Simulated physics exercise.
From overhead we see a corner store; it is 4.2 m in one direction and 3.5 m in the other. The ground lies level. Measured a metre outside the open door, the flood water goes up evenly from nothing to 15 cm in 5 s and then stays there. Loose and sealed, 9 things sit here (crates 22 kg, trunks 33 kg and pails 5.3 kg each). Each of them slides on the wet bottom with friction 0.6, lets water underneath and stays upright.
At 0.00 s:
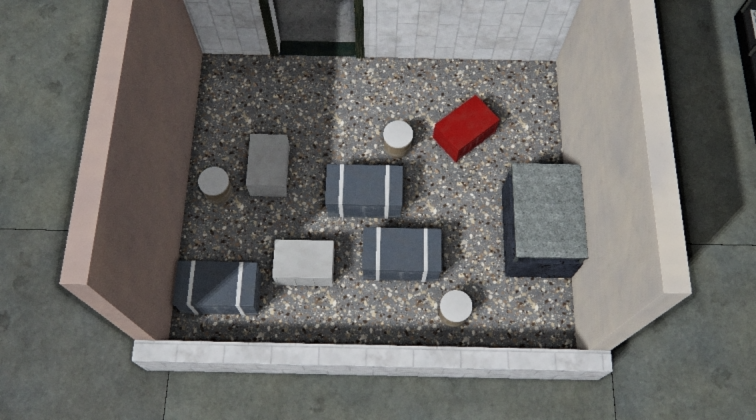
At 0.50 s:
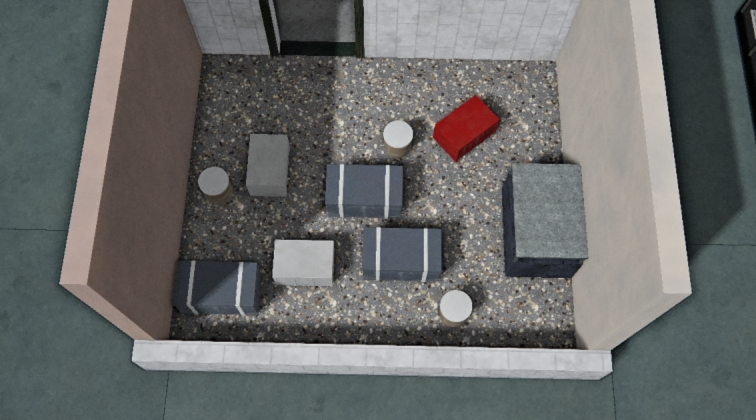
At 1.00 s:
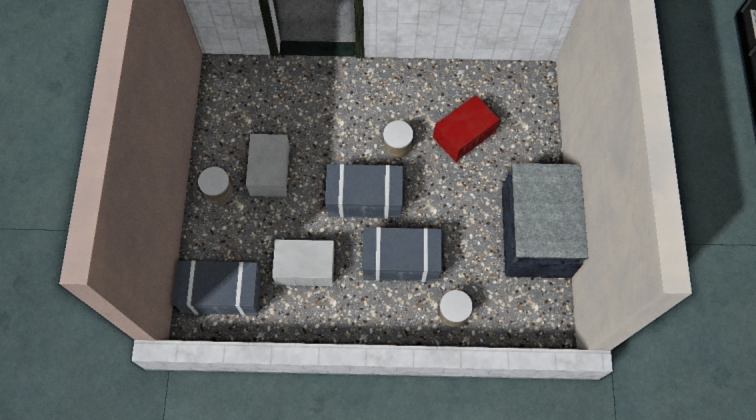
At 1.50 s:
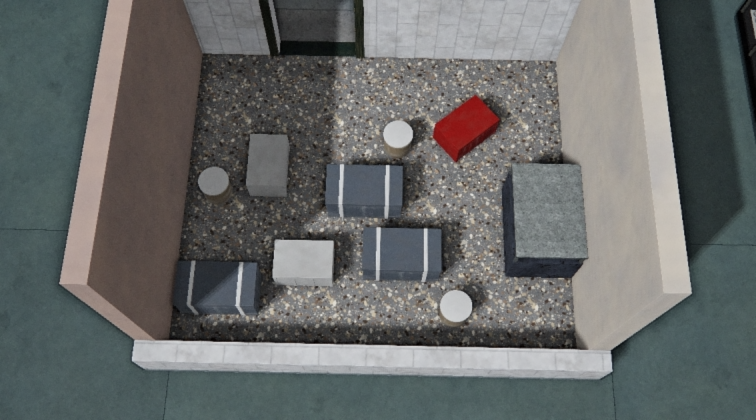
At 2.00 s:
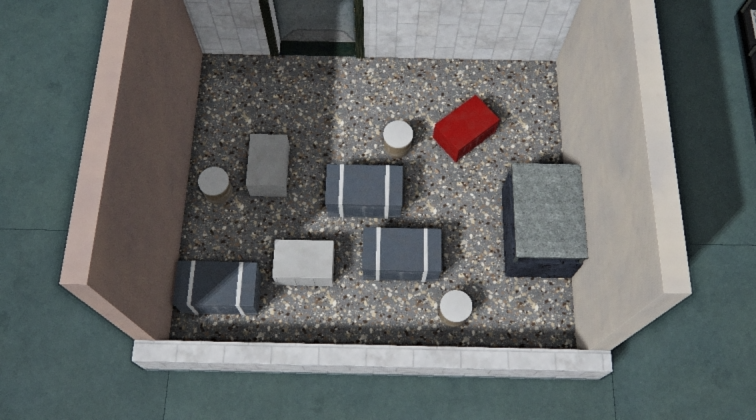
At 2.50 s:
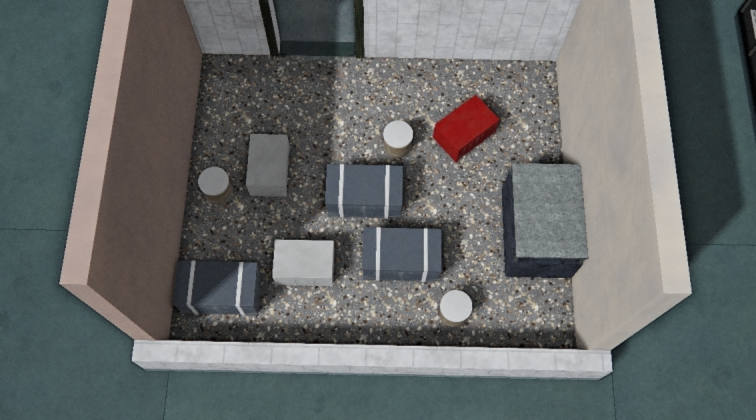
In a small walled store with a speckled floor, a red crate, dark trunks with pale bands, pale boxes and round white pails all sat still, while the ground outside turned from grey to bluish green.
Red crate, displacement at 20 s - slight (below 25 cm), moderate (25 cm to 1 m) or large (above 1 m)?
It stays about where it started.
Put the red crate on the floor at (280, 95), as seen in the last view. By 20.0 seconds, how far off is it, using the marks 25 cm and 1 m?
I'd say it budges a bit.
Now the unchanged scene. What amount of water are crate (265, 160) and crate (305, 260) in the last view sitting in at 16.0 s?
9 and 9 cm.
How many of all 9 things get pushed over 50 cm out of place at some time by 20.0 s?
It works out to 5.
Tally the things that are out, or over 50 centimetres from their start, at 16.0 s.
It comes to 1.
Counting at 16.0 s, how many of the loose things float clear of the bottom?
Tally: 4 of them.
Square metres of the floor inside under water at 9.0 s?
I'd estimate close to 10.0 m2.
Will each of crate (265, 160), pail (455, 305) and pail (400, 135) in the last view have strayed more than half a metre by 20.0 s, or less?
The first is higher, the second higher and the third lower.
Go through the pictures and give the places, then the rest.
In the first picture, the red crate at (467, 122) rests on the ground; 0.0 m2 under water; 0 of 9 have shifted.
In the second picture, the red crate at (467, 122), on the bottom; 0.0 m2 under water; 0 of 9 have shifted.
In the third picture, the red crate at (467, 122), on the bottom; water covers 0.0 m2; 0 of 9 have shifted.
In the fourth picture, the red crate at (467, 122), on the bottom; 0.0 m2 under water; 0 of 9 have shifted.
In the fifth picture, the red crate at (467, 122) rests on the ground; 0.0 m2 under water; 0 of 9 have shifted.
In the sixth picture, the red crate at (467, 122), on the bottom; water covers 0.0 m2; 0 of 9 have shifted.
After 4.0 s the red crate is near (467, 122), 0.0 m from its start, aground; 0 afloat.
After 9.0 s the red crate is near (467, 122), 0.0 m from its start, aground; 1 afloat.
After 16.0 s the red crate is near (467, 122), 0.0 m from its start, aground; 4 afloat.
After 20.0 s the red crate is near (467, 122), 0.0 m from its start, aground; 8 afloat.
